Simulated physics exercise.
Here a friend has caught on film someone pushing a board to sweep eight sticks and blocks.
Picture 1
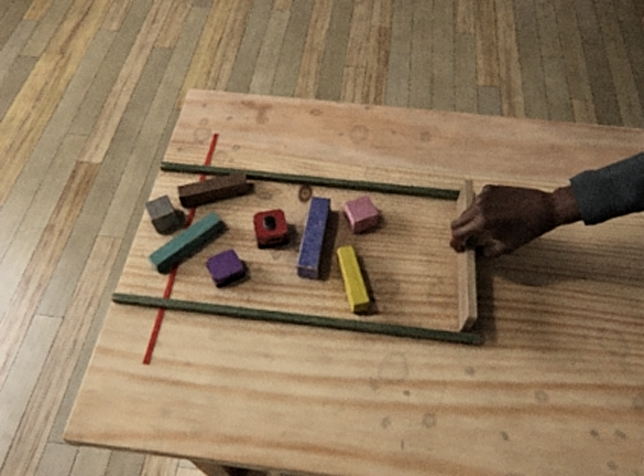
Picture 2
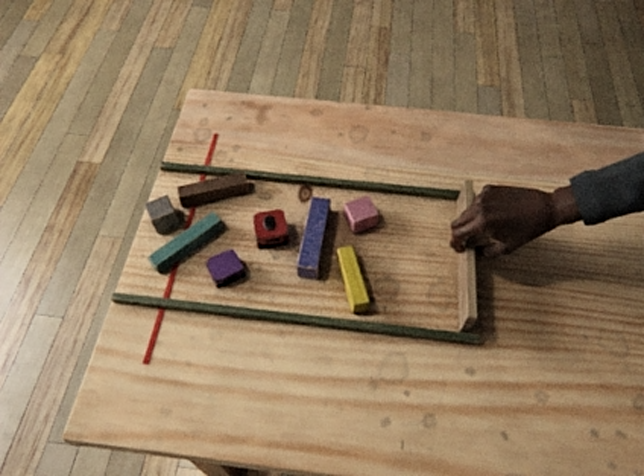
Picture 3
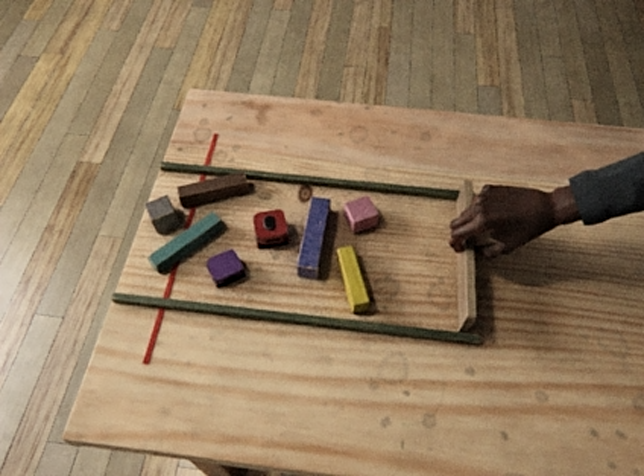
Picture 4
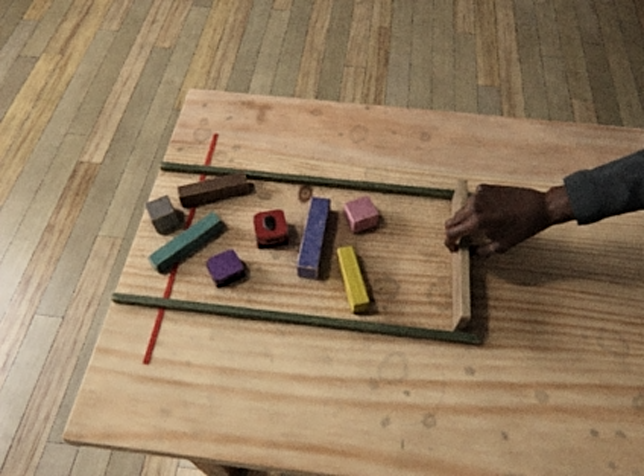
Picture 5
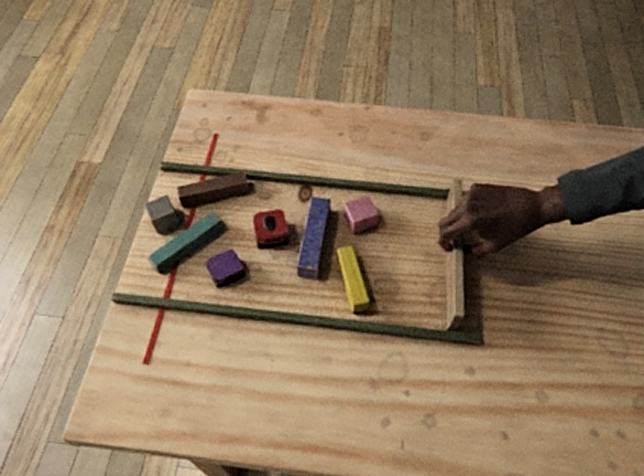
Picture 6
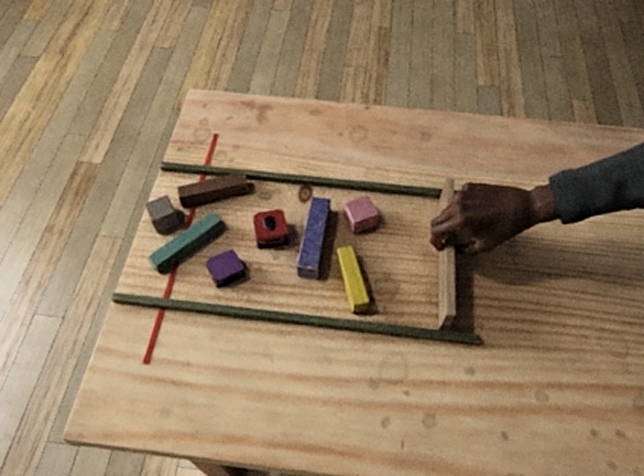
A hand slides a wooden board slightly left toward colored blocks and sticks, which stay still.
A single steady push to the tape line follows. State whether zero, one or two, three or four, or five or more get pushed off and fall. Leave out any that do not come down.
Result: Three or four pushed off and fallen.
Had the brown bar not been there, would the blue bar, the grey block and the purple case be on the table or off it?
Well, the blue bar is left in place, the grey block topples off and the purple case is left in place.
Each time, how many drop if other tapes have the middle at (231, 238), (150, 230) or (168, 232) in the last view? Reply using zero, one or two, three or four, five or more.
One to two; 5 or more; 5 or more.
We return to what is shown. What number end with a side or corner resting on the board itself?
Counting them up gives 3.
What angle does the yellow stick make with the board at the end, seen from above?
Out of line by around 0°.
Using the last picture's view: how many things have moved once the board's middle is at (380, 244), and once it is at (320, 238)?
That makes 0 at the first spot and 4 at the second.
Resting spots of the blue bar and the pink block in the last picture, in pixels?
The blue bar at (153, 222), the pink block at (182, 191).
Soon after, none off yet; grey block at rest near (162, 214); turquoise bar at rest near (187, 242); brown bar at rest near (213, 190).
At rest, the number that fall off is three or four; fallen, red case, turquoise bar and grey block.
